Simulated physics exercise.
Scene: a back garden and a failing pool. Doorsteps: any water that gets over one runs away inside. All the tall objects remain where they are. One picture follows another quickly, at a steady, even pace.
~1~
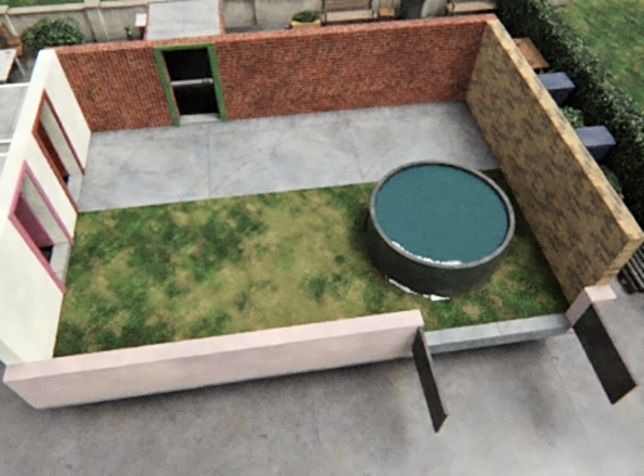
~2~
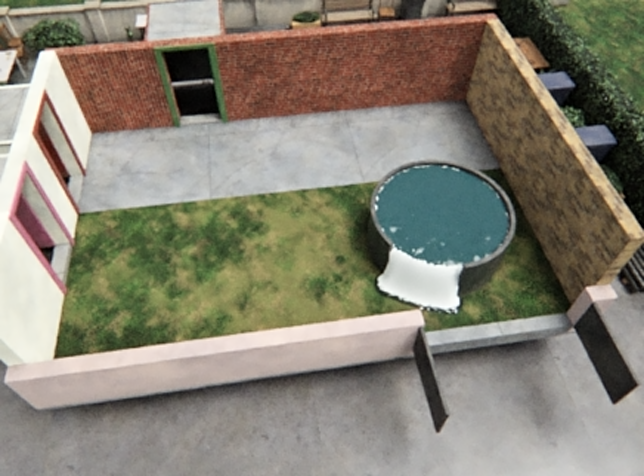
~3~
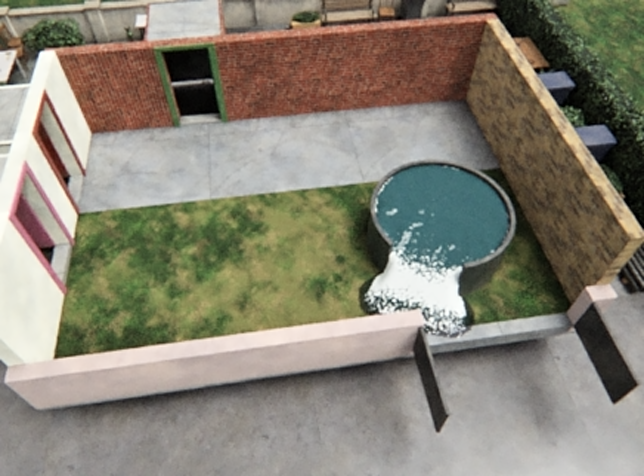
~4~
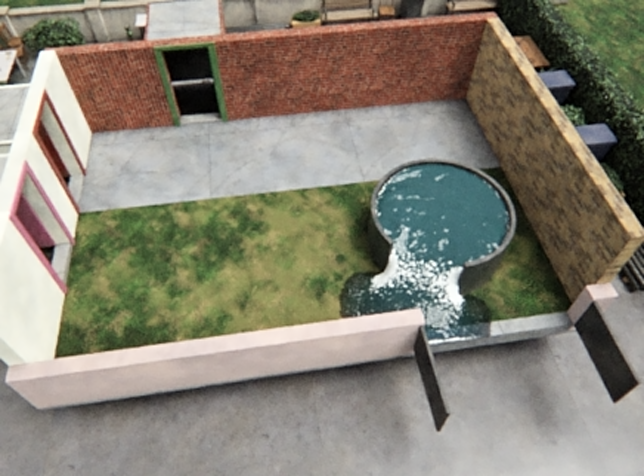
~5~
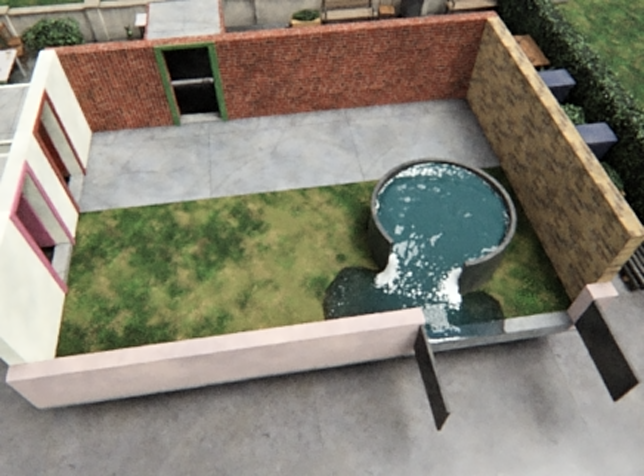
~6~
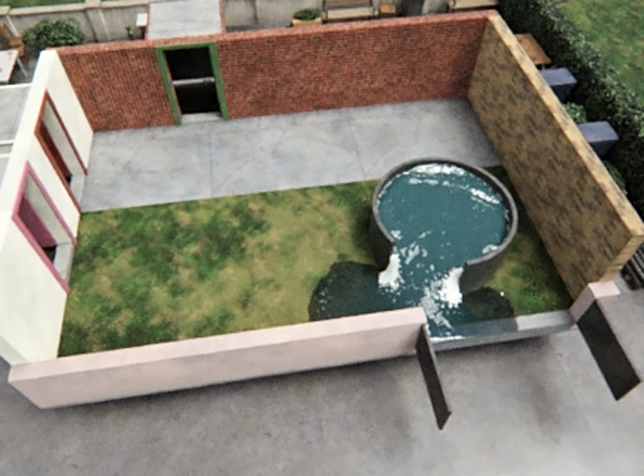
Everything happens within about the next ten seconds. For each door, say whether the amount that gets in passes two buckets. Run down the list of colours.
Red door: No, pink door: No, green door: No.
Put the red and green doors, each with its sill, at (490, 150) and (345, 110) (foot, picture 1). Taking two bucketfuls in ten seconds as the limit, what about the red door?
The red falls short.
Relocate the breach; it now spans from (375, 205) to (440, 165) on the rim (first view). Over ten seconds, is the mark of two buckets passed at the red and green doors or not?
Note: Red crosses the line, green crosses the line.
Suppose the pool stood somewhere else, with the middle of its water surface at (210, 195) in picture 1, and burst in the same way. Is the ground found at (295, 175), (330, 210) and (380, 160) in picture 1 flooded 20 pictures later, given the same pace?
Bone-dry, bone-dry, bone-dry.
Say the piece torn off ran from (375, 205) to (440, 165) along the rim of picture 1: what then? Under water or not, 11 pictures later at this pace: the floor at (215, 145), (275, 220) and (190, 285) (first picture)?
Going through them one by one, I'd say waterlogged, then waterlogged, then high and dry.
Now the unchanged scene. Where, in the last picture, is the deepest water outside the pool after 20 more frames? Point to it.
Look close to (407, 332).
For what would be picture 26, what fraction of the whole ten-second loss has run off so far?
It comes to around 65 per cent.
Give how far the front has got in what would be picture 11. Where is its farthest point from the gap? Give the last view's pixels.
The farthest wet point should be near (200, 361).
A moment on, water covers 10 % of the floor; the red door not reached, the pink door not reached, the green door not reached.
Next, water covers 20 % of the floor; the red door not reached, the pink door not reached, the green door not reached.
Then, water covers 35 % of the floor; the red door not reached, the pink door wet at the sill, nothing in, the green door not reached.
Later, water covers 55 % of the floor; the red door wet at the sill, nothing in, the pink door wet at the sill, nothing in, the green door not reached.
In the end, water covers 75 % of the floor; the red door wet at the sill, nothing in, the pink door wet at the sill, nothing in, the green door under two buckets in.
